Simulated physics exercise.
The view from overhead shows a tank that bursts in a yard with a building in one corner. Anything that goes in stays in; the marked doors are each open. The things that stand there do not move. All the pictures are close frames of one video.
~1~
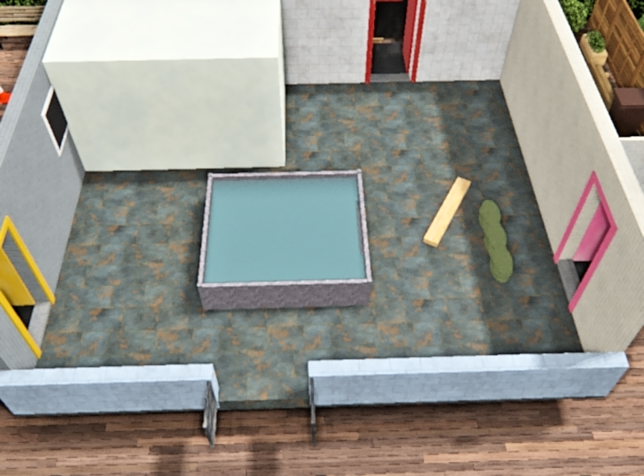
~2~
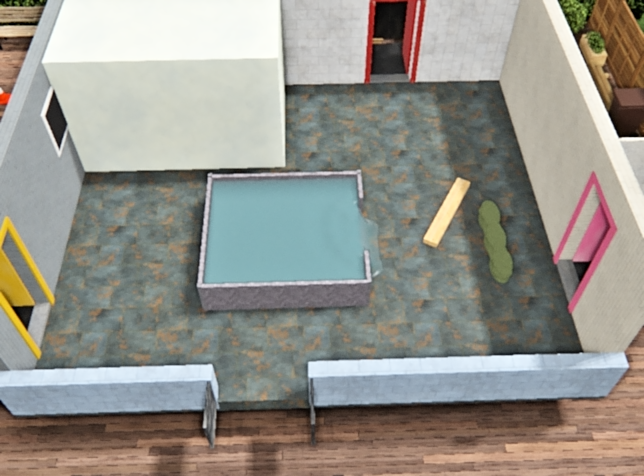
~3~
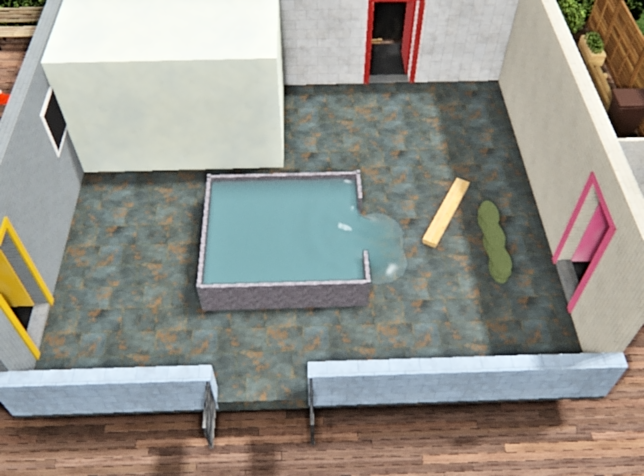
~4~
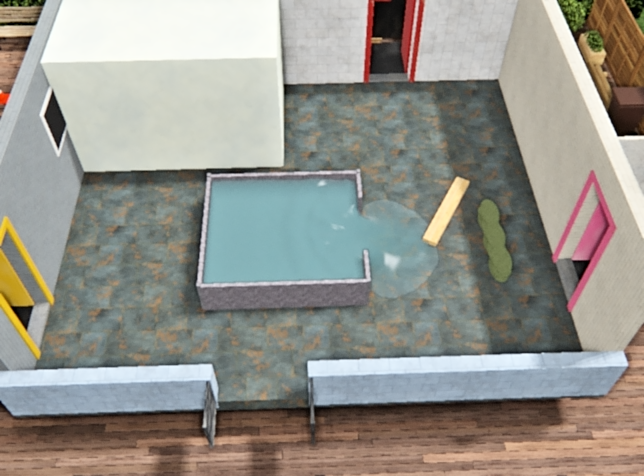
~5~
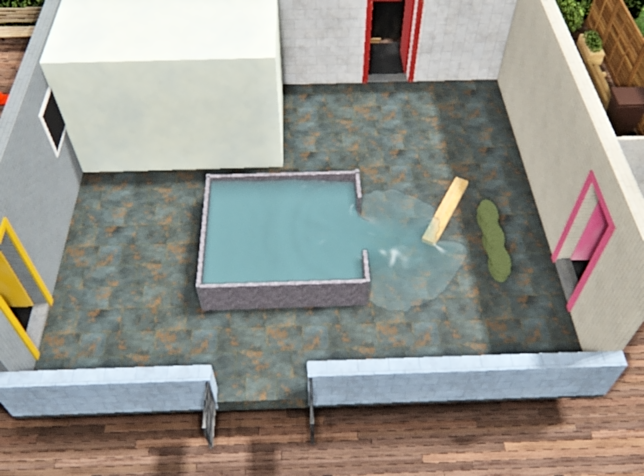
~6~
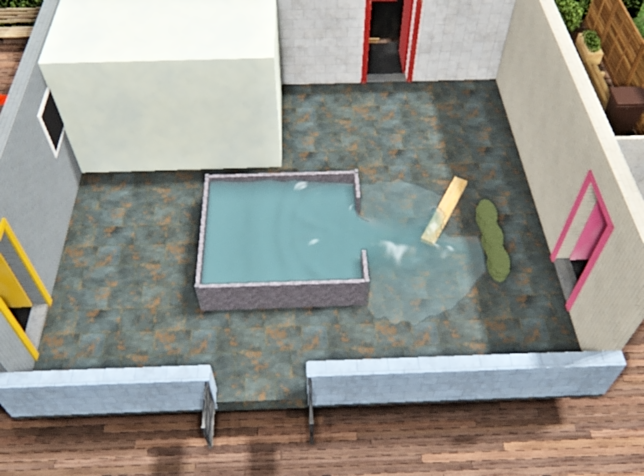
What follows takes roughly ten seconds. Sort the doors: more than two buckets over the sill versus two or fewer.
Sorted by door: Red door - more than two; pink door - two or fewer; yellow door - two or fewer.
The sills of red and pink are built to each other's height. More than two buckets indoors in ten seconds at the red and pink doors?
The red door admits less, the pink door admits more.
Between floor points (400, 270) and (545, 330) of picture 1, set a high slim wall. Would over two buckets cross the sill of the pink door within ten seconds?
Looks like the pink door surpasses that amount here.
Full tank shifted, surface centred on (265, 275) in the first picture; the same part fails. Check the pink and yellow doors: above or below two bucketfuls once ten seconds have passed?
The pink door: Exceeds it; the yellow door: Falls short.
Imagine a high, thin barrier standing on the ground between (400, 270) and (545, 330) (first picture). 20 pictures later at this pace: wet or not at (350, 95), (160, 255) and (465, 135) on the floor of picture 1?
The first is still bare, the second still bare and the third inundated.
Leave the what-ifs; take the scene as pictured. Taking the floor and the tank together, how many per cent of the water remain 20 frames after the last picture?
100 in a hundred.
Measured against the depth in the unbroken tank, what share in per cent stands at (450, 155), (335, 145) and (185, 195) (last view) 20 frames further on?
Estimate: 8, 0, 0 %.
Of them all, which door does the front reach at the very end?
It has to be the door marked yellow.
A moment on, water covers 15 % of the floor; the red door not reached, the pink door not reached, the yellow door not reached.
Next, water covers 30 % of the floor; the red door not reached, the pink door not reached, the yellow door not reached.
Then, water covers 40 % of the floor; the red door wet at the sill, nothing in, the pink door wet at the sill, nothing in, the yellow door not reached.
Later, water covers 60 % of the floor; the red door over two buckets in, the pink door wet at the sill, nothing in, the yellow door not reached.
In the end, water covers 80 % of the floor; the red door far over two buckets in, the pink door wet at the sill, nothing in, the yellow door wet at the sill, nothing in.
